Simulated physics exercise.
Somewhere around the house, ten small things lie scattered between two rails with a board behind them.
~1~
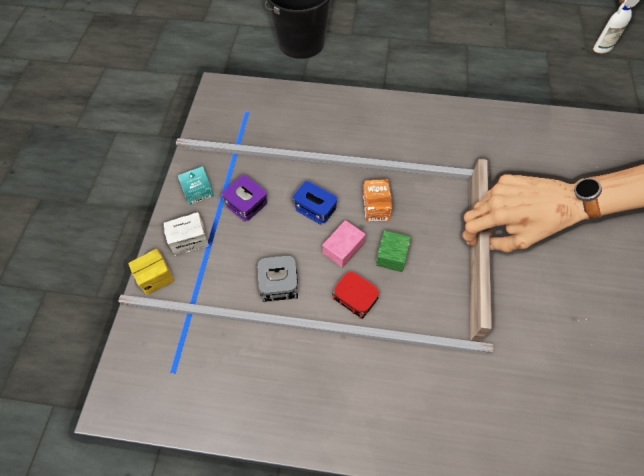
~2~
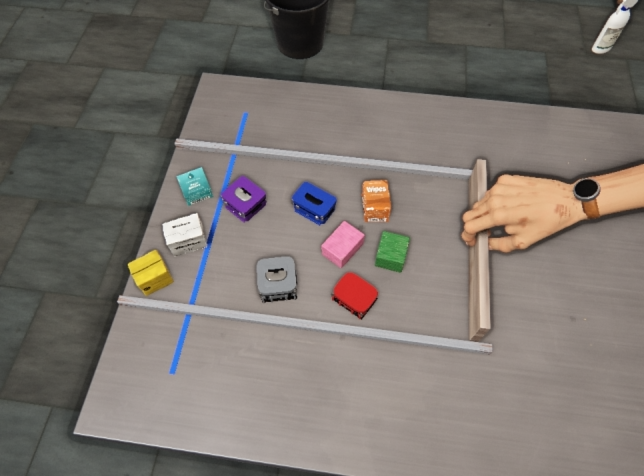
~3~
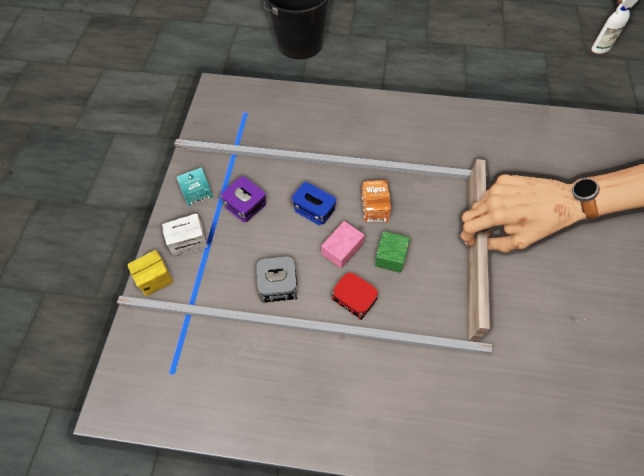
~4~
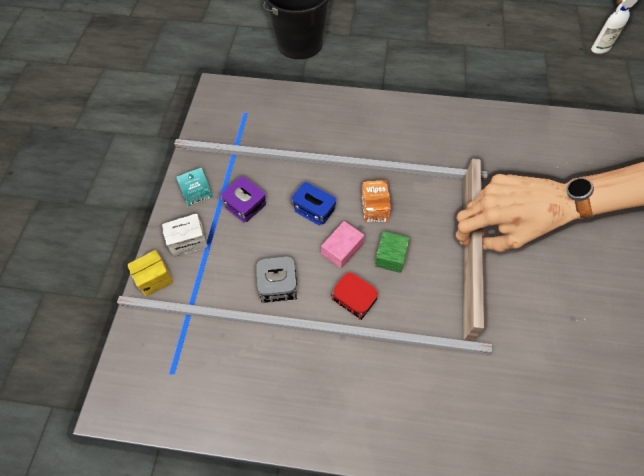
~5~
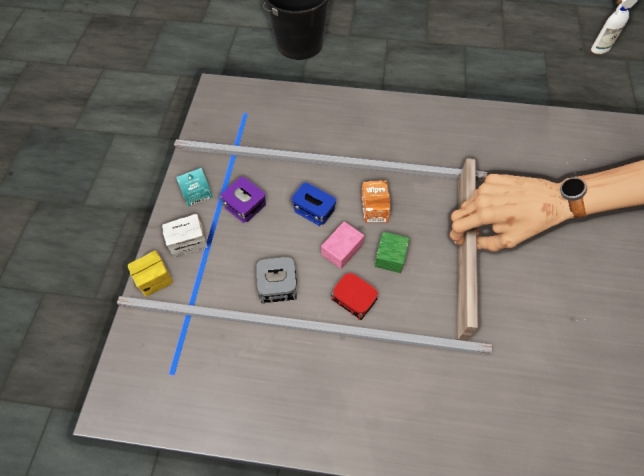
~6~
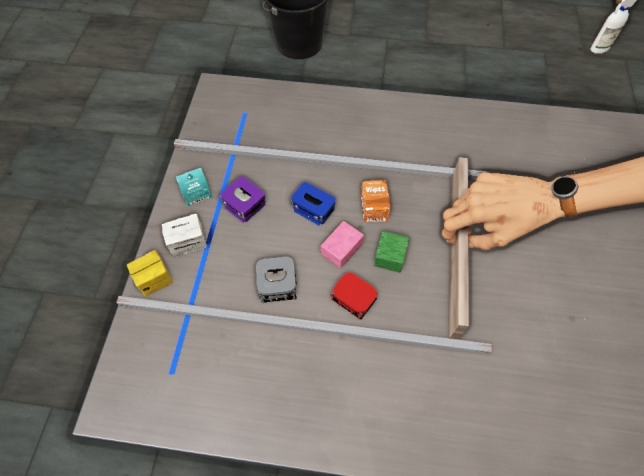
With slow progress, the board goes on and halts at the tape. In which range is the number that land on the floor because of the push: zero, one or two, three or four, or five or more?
Honestly, the push sends three or four of them over the end.
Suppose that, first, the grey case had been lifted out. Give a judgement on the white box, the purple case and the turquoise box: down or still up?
The white box ends up below - the purple case ends up below - the turquoise box ends up below.
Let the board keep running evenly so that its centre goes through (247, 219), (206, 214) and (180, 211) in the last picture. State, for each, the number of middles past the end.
1, 4 and 7.
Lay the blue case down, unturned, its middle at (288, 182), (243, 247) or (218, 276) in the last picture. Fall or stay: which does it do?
Order of tries: On, on, off.
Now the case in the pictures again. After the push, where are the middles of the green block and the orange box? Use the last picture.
The green block at (196, 230), the orange box at (210, 182).
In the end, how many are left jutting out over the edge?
The count would be 2.
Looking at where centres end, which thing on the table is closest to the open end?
Foremost is the yellow box.
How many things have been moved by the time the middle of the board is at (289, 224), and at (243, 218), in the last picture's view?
Well, it's 8 at the first one and 10 at the second.
Soon after, none off yet; yellow box at rest near (150, 274); turquoise box at rest near (194, 187); white box at rest near (185, 236).
After that, none off yet; yellow box at rest near (150, 274); turquoise box displaced a little near (182, 185); white box at rest near (185, 236).
In the end, the number that fall off is three or four; gone, purple case, white box and turquoise box.
